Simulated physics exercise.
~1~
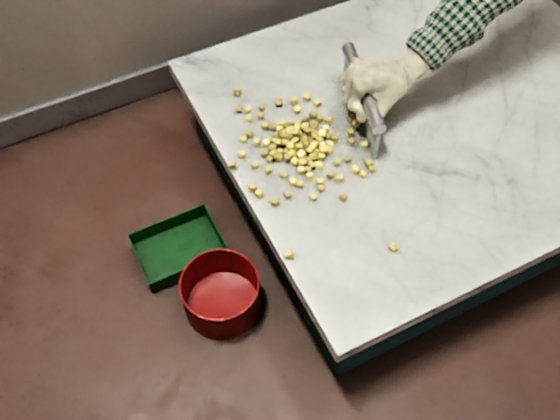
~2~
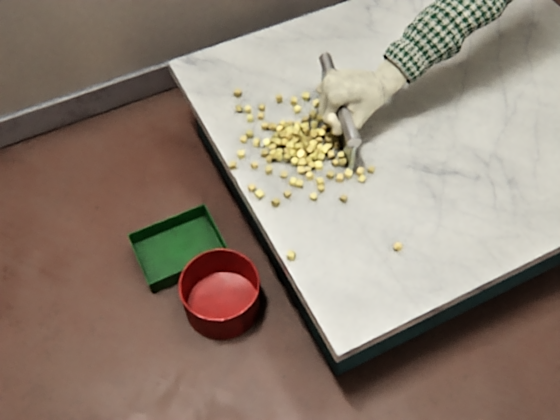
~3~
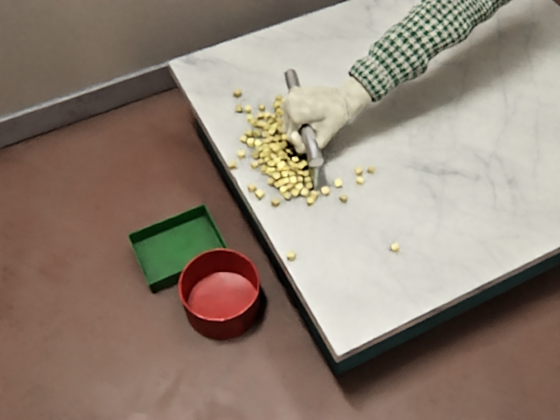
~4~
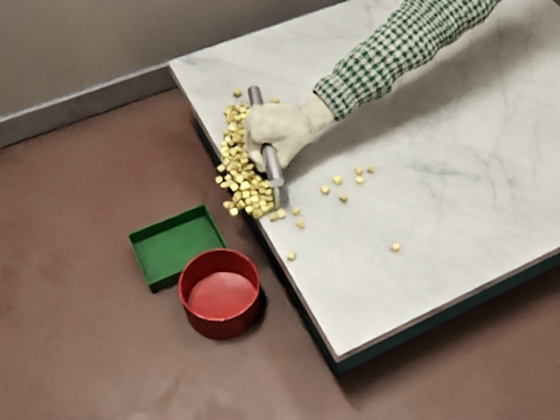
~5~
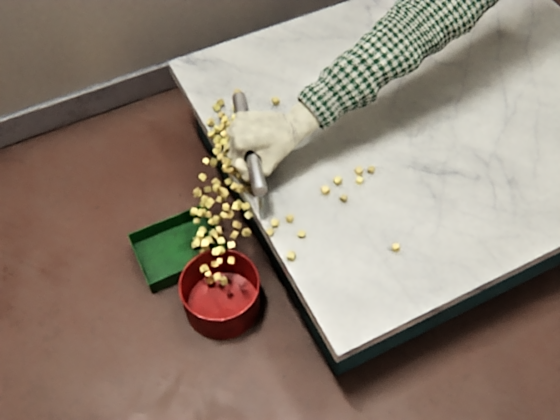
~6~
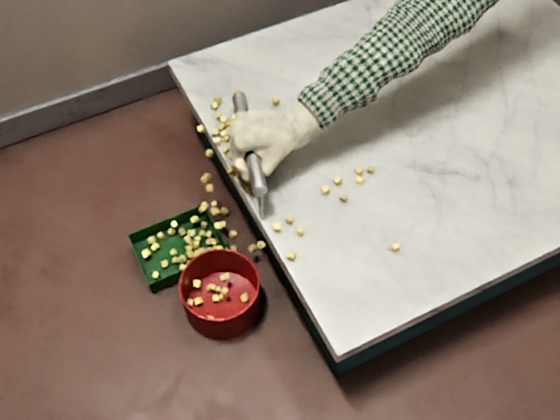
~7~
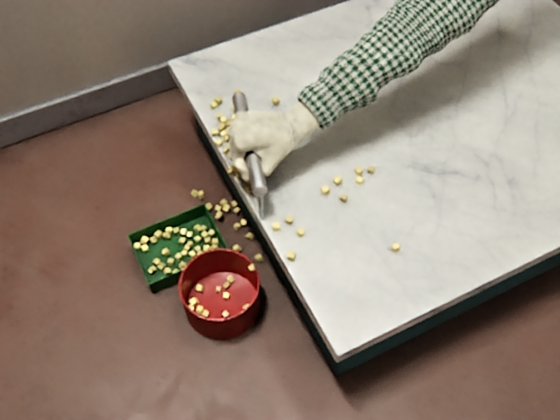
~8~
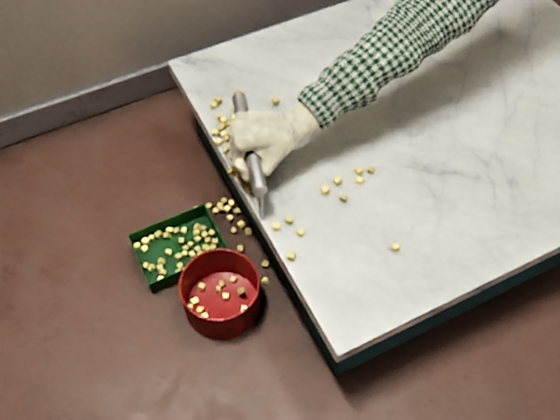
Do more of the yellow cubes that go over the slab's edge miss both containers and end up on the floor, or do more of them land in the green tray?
More of them land in the green tray. Only a smaller share misses both containers and ends up on the floor.
